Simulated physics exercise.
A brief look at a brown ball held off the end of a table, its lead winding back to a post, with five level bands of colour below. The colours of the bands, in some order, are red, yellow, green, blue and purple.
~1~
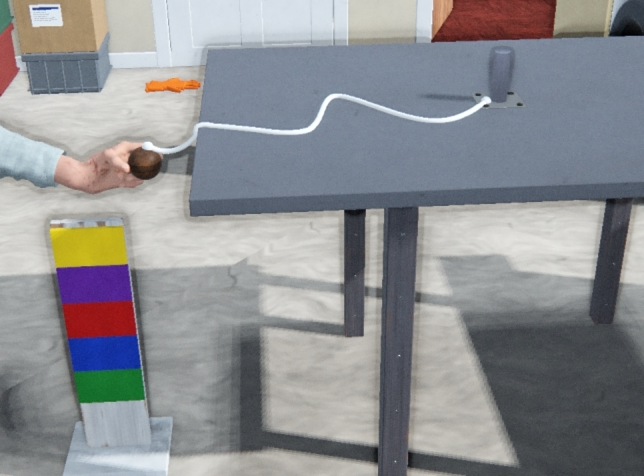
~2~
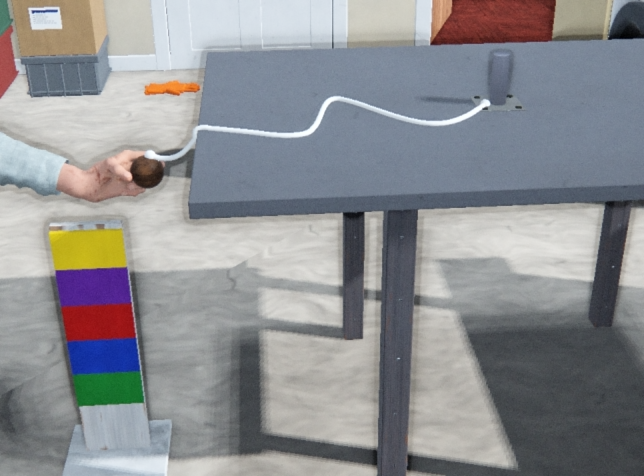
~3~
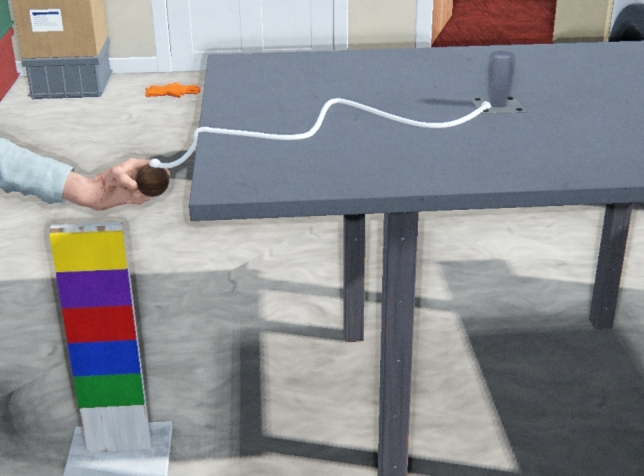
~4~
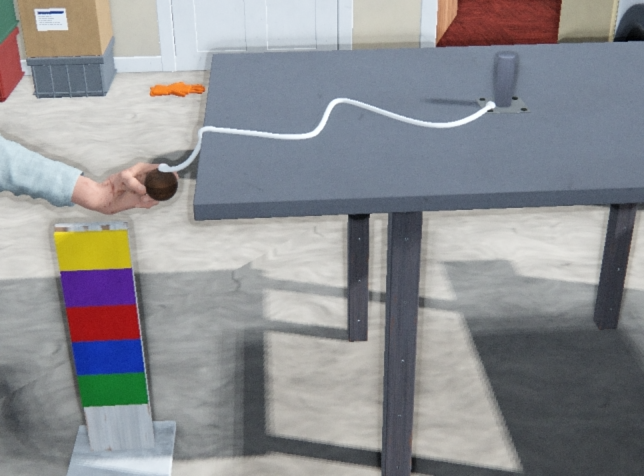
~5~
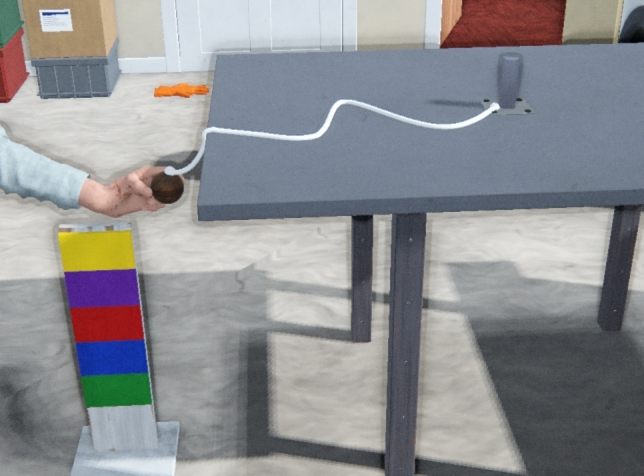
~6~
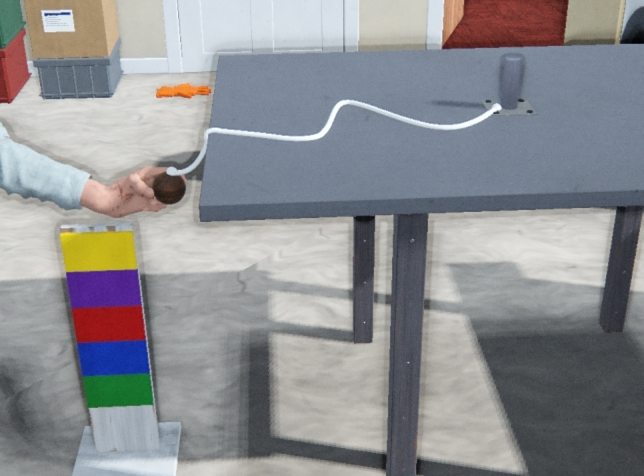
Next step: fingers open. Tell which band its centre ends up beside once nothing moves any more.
Beside the red band.
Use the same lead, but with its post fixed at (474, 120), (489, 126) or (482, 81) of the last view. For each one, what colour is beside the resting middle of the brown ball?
In turn, blue, then blue, then red.
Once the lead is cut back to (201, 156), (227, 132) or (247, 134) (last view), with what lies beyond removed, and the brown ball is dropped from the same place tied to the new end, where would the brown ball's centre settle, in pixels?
Respectively (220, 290), (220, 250) and (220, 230).
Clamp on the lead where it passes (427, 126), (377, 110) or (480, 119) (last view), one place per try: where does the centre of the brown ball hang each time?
First try (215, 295), second try (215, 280), third try (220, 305).
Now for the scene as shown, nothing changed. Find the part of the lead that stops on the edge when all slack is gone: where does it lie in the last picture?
Roughly (326, 130).
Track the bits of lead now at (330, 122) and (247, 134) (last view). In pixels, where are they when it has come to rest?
First one: (228, 124); second one: (214, 214).
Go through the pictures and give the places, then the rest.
In the first frame, brown ball (145, 163); yellow (89, 248); purple (94, 285); red (100, 320); blue (105, 354); green (110, 387).
In the second frame, brown ball (147, 172); lead through (467, 116) (395, 117) (328, 102) (311, 131) (229, 131).
In the third frame, brown ball (152, 180).
In the fourth frame, brown ball (161, 185); lead through (472, 118) (400, 119) (333, 103) (316, 132) (234, 132).
In the fifth frame, brown ball (167, 187).
In the sixth frame, brown ball (169, 188); lead through (478, 120) (406, 121) (339, 105) (321, 134) (240, 134).
A little later, ball near (220, 313); level with red.
When it is over, ball near (221, 316); level with red. At red.
